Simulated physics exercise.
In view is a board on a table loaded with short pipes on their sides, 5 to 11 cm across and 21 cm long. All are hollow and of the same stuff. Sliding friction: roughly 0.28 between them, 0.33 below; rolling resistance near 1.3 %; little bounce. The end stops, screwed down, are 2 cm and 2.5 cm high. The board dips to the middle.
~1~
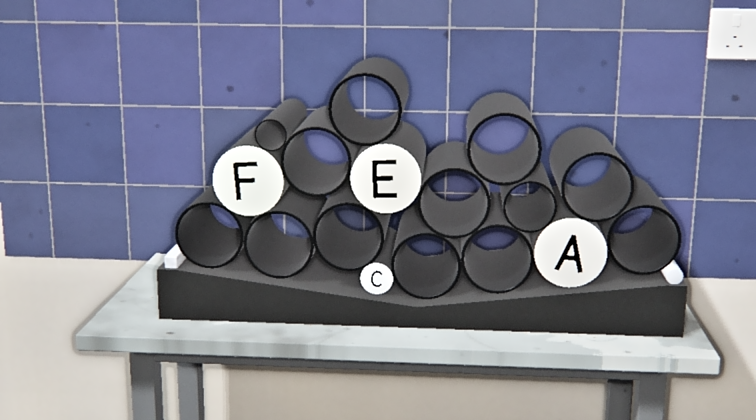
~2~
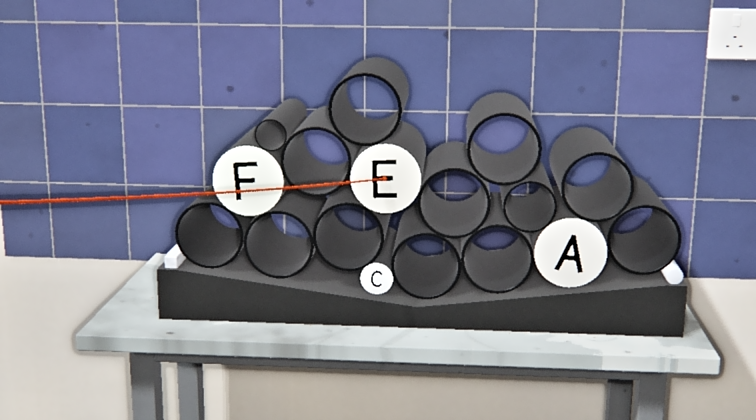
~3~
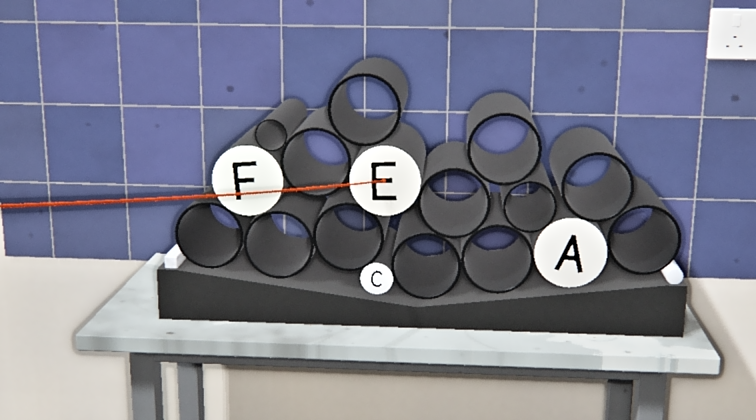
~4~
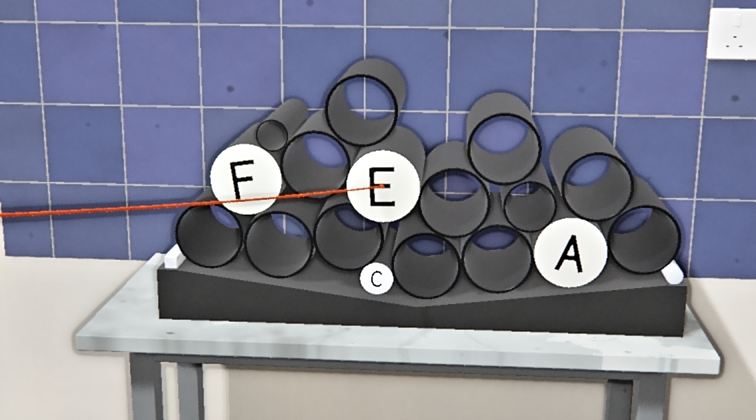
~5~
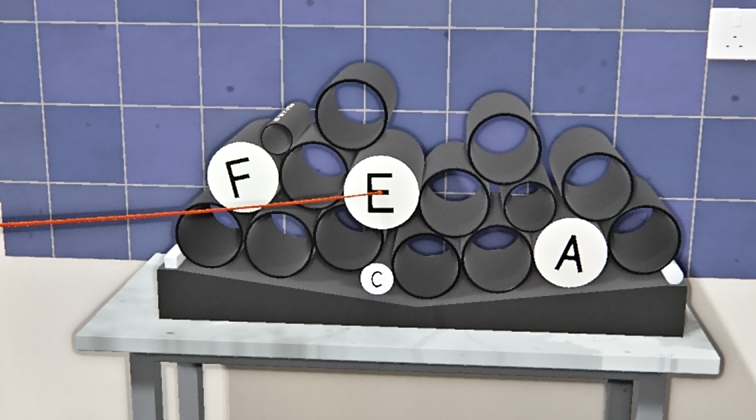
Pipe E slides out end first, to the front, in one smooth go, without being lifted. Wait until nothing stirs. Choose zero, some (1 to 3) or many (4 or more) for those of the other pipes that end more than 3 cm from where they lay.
Some.
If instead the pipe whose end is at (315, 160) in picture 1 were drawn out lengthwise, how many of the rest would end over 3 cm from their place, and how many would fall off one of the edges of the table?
Then 2 and 0.
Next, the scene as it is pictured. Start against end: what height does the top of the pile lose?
About 6 cm.
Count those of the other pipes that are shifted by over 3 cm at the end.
The count is 1.
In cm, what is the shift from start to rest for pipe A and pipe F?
Pipe A: 0, pipe F: 1.
Then, 0.42 s after the last picture, 0 now displaced over 3 cm; the one last seen at (351, 115) 1.1 cm left and 1.9 cm down.
Then, 0.50 s after the last picture, 1 now displaced over 3 cm; the one last seen at (351, 115) 1.7 cm right and 5 cm down.
Then, 0.60 s after the last picture, 1 now displaced over 3 cm; the one last seen at (351, 115) 3.2 cm right and 10 cm down.
At rest 0.8 s after the last picture, 1 moved over 3 cm; not one off the edges of the table; the one last seen at (351, 115) 3.2 cm right and 10 cm down; top of the pile 33 cm high, from 39 cm.
